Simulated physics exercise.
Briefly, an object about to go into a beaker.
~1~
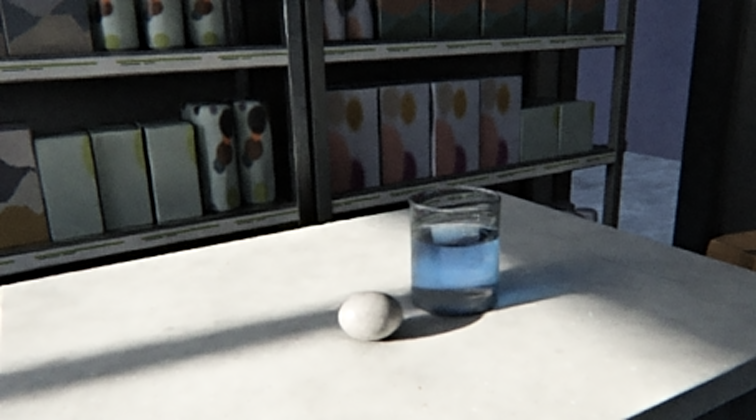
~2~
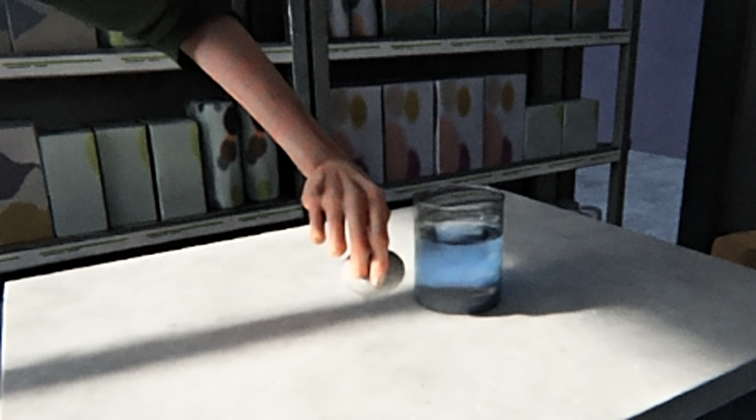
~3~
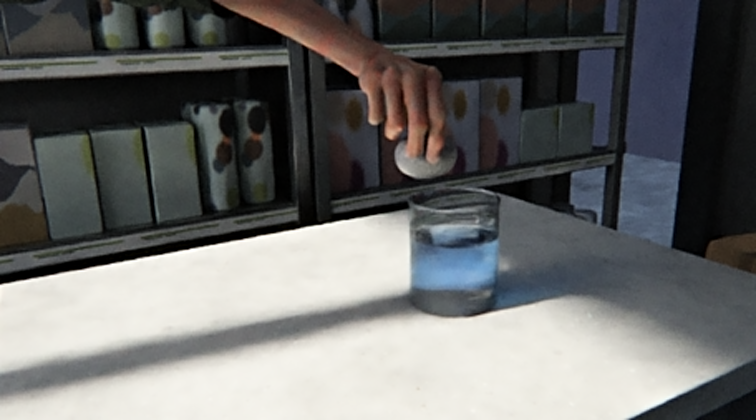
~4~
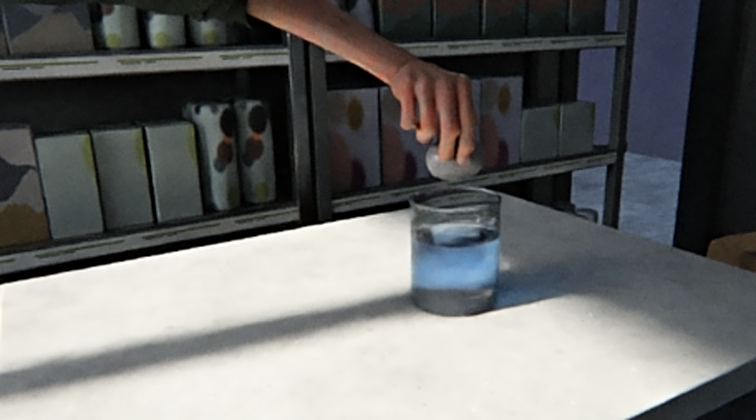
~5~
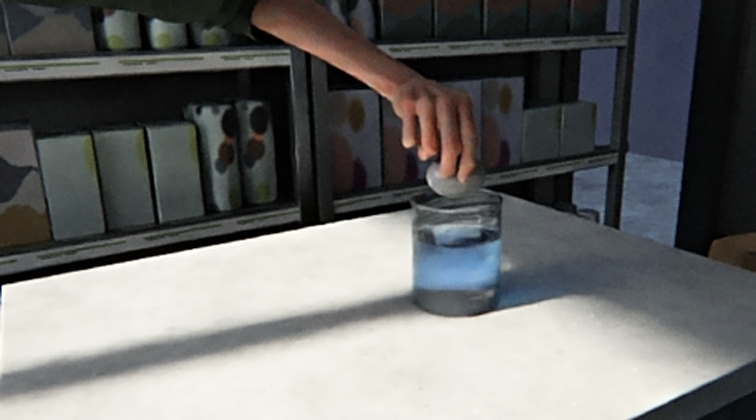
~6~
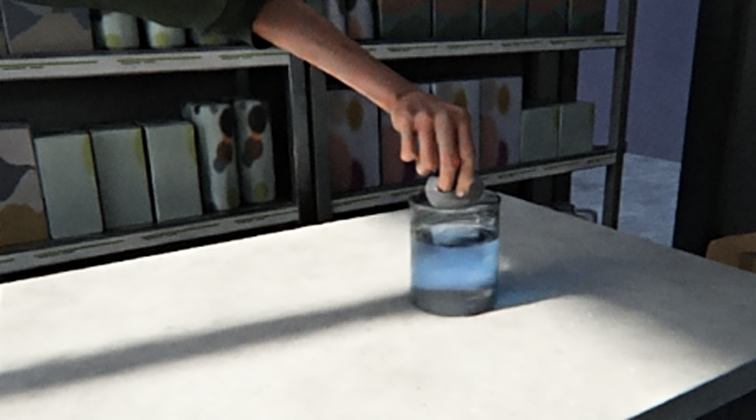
On a pale tabletop before stocked shelves, a hand picking up a smooth stone and lowering it into a beaker's mouth.
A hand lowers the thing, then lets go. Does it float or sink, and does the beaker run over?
Thing: Never stays up; beaker: Never spills.
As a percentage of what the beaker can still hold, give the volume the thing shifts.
Some 30 per cent, by my count.
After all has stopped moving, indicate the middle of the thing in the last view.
About (454, 277).
A moment on, the stone enters the dyed water; the beaker is about two thirds full.
Further on, the stone goes on down; the beaker is about three quarters full.
When it is over, the stone rests at the bottom; the beaker is about three quarters full; none went over.
